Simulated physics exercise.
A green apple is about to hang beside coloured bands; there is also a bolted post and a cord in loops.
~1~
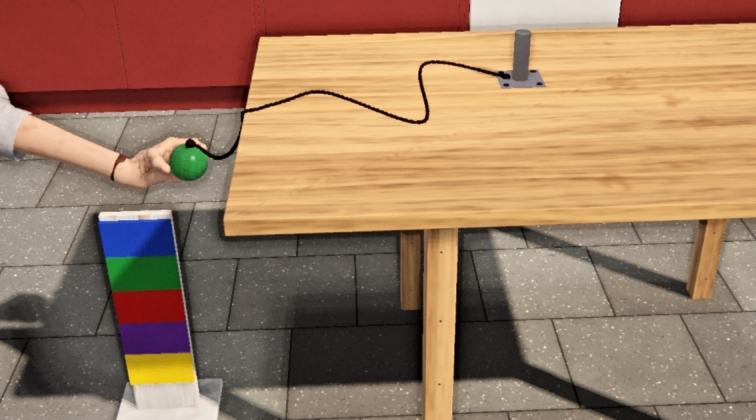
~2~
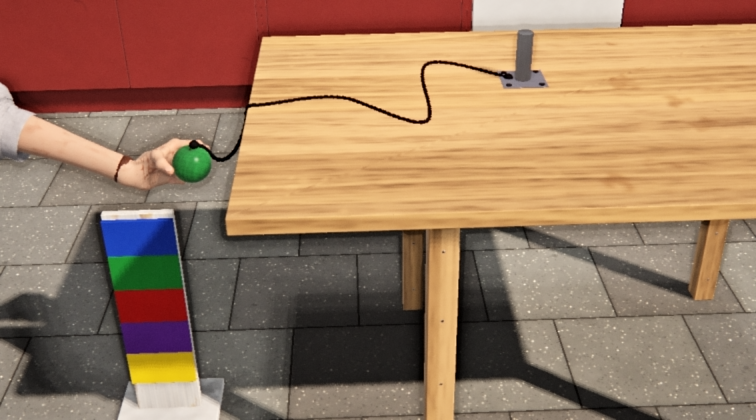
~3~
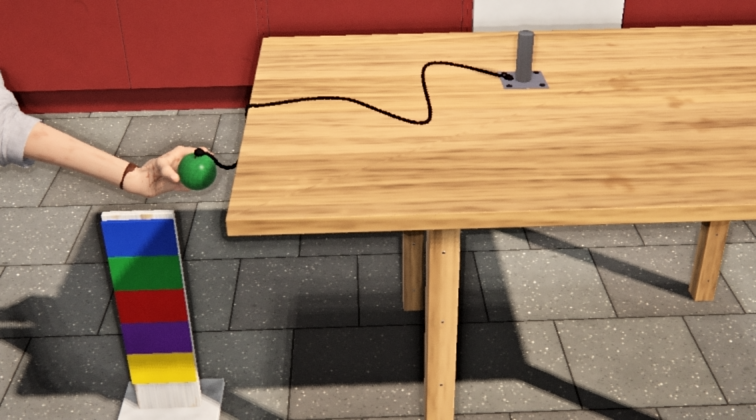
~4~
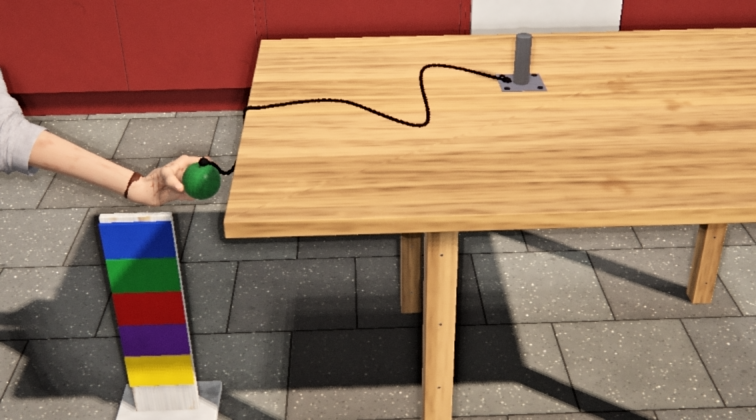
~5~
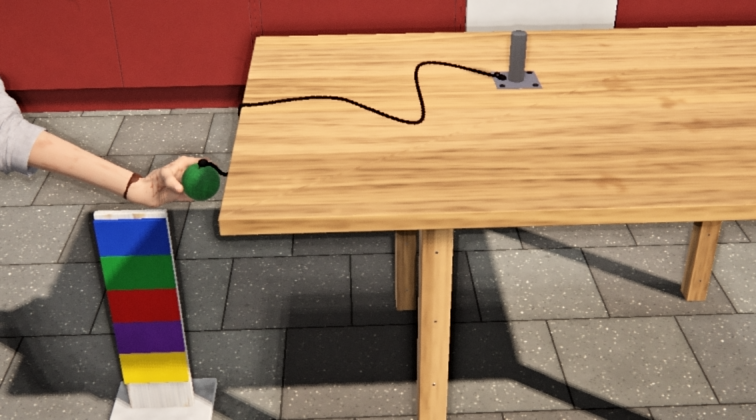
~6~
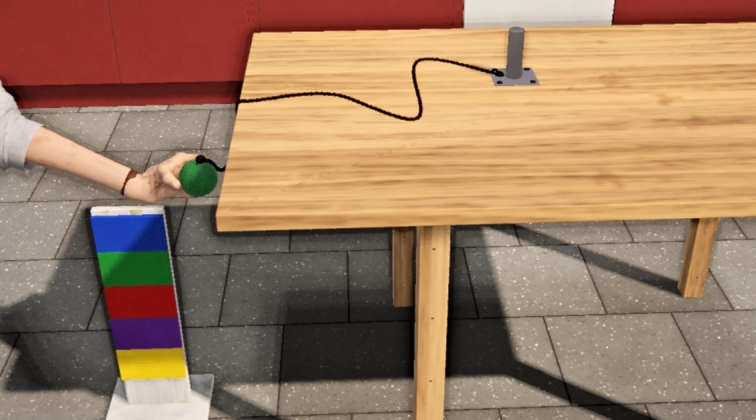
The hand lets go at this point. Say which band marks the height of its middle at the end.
The yellow band marks it.
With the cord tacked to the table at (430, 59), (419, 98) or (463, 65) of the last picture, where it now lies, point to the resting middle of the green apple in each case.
Per try (px, approx.): (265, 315), (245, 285), (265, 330).
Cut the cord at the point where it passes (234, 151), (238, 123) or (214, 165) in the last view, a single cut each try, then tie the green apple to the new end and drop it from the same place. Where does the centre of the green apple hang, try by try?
Going through them in turn gives (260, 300), (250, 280) and finally (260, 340).
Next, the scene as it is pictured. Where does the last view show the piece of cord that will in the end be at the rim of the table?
It's the one at (396, 117).
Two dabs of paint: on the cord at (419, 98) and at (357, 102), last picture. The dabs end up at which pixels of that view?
(312, 94) and (244, 148).
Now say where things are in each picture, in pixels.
The first picture shows green apple (189, 162); blue (137, 240); green (143, 274); red (149, 308); purple (155, 340); yellow (160, 370).
The second picture shows green apple (192, 164); cord through (471, 68) (423, 80) (424, 123) (346, 98) (251, 109).
The third picture shows green apple (197, 171).
The fourth picture shows green apple (201, 181); cord through (469, 71) (422, 84) (422, 126) (344, 102) (249, 112).
The fifth picture shows green apple (201, 182).
The sixth picture shows green apple (198, 178); cord through (462, 65) (414, 77) (415, 119) (337, 95) (241, 105).
Soon after, apple near (285, 335); level with yellow.
Then, apple near (248, 349); level with yellow.
At rest, apple near (266, 342); level with yellow. Its middle rests at the yellow band.
